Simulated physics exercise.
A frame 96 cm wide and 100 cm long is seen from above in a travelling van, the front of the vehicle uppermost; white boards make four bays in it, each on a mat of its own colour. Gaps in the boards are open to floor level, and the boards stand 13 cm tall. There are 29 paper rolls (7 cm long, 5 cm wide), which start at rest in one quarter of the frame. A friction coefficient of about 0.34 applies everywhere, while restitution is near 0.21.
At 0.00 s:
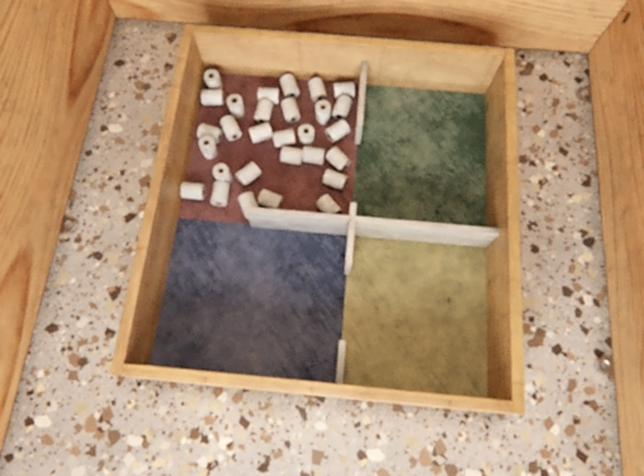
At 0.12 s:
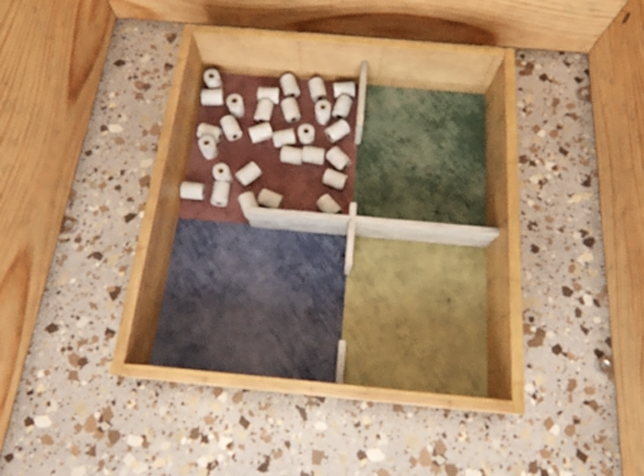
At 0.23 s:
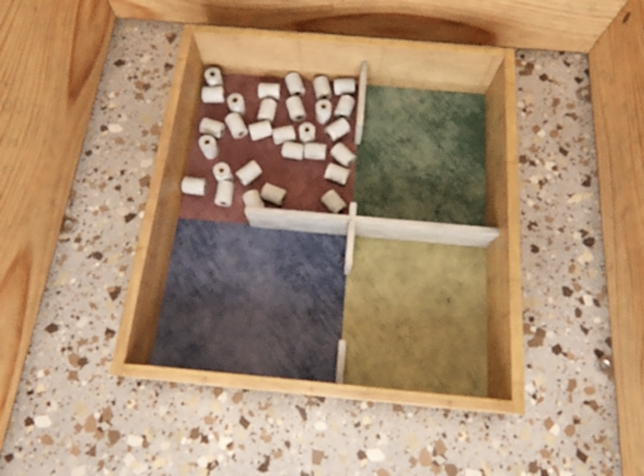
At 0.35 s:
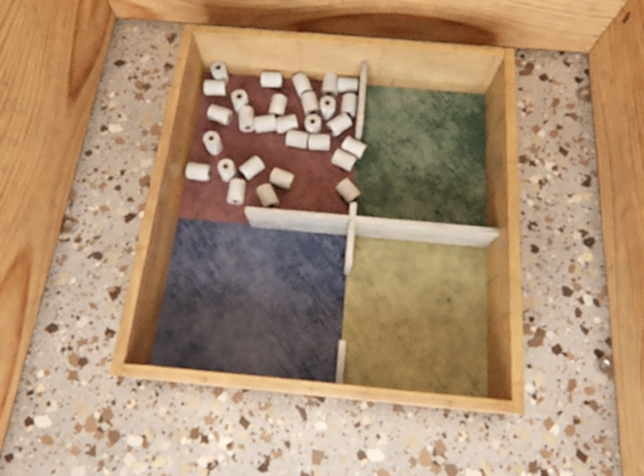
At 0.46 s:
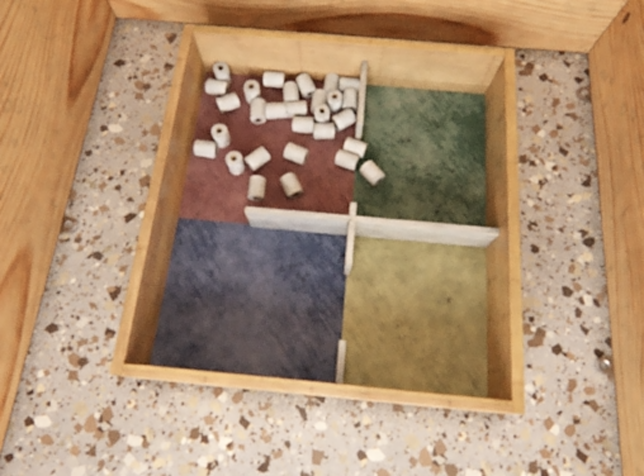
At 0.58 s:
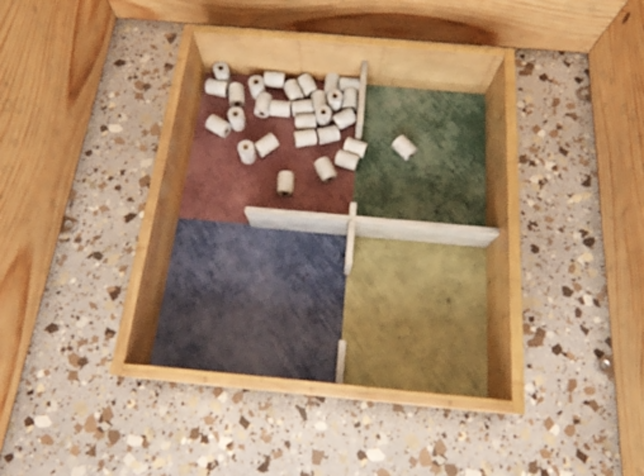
Small white rolls lie scattered over the red quarter of a wooden tray divided by white boards, at first barely moving. They shift toward the top and right of that quarter, bunching closer together. One slips through the gap in the boards and slides onto the green mat, apart from the rest.
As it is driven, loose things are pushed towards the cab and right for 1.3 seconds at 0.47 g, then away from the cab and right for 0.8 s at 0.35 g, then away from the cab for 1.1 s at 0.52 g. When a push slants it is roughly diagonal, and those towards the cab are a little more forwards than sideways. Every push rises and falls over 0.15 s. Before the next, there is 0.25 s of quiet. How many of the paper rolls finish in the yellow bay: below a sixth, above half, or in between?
It comes to not even a sixth of the paper rolls finishing in the yellow bay.
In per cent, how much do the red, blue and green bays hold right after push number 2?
Result, in percent - red: 80, blue: 0, green: 20.
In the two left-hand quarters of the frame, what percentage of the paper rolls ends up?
About 80 %.
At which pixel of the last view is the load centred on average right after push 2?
The mean place is around (328, 132).
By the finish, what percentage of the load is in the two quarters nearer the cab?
Around 70 per cent.
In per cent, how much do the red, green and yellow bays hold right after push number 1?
Shares - red: 80, green: 20, yellow: 0 (per cent).
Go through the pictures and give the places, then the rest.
The first picture shows middle of the blue mat (252, 299); middle of the green mat (422, 159); middle of the red mat (273, 147); middle of the yellow mat (417, 314); 29 in the red bay; the roll farthest behind, in the direction of the first push, is at (193, 191).
In the second picture, 29 in the red bay; the roll farthest behind, in the direction of the first push, is at (193, 191).
In the third picture, 29 in the red bay; the roll farthest behind, in the direction of the first push, is at (195, 186).
In the fourth picture, 29 in the red bay; the roll farthest behind, in the direction of the first push, is at (199, 172).
In the fifth picture, 28 in the red bay and 1 in the green bay; the roll farthest behind, in the direction of the first push, is at (206, 149).
In the sixth picture, 28 in the red bay and 1 in the green bay; the roll farthest behind, in the direction of the first push, is at (247, 152).
After push 1 (1.54 s), 24 in the red bay and 5 in the green bay.
After push 2 (2.59 s), 23 in the red bay and 6 in the green bay.
After push 3 (3.94 s), 13 in the red bay, 9 in the blue bay and 7 in the green bay.
Outcome (at 4.32 s), 13 in the red bay, 9 in the blue bay and 7 in the green bay. Asked share, 0 of 29, 0 per cent.
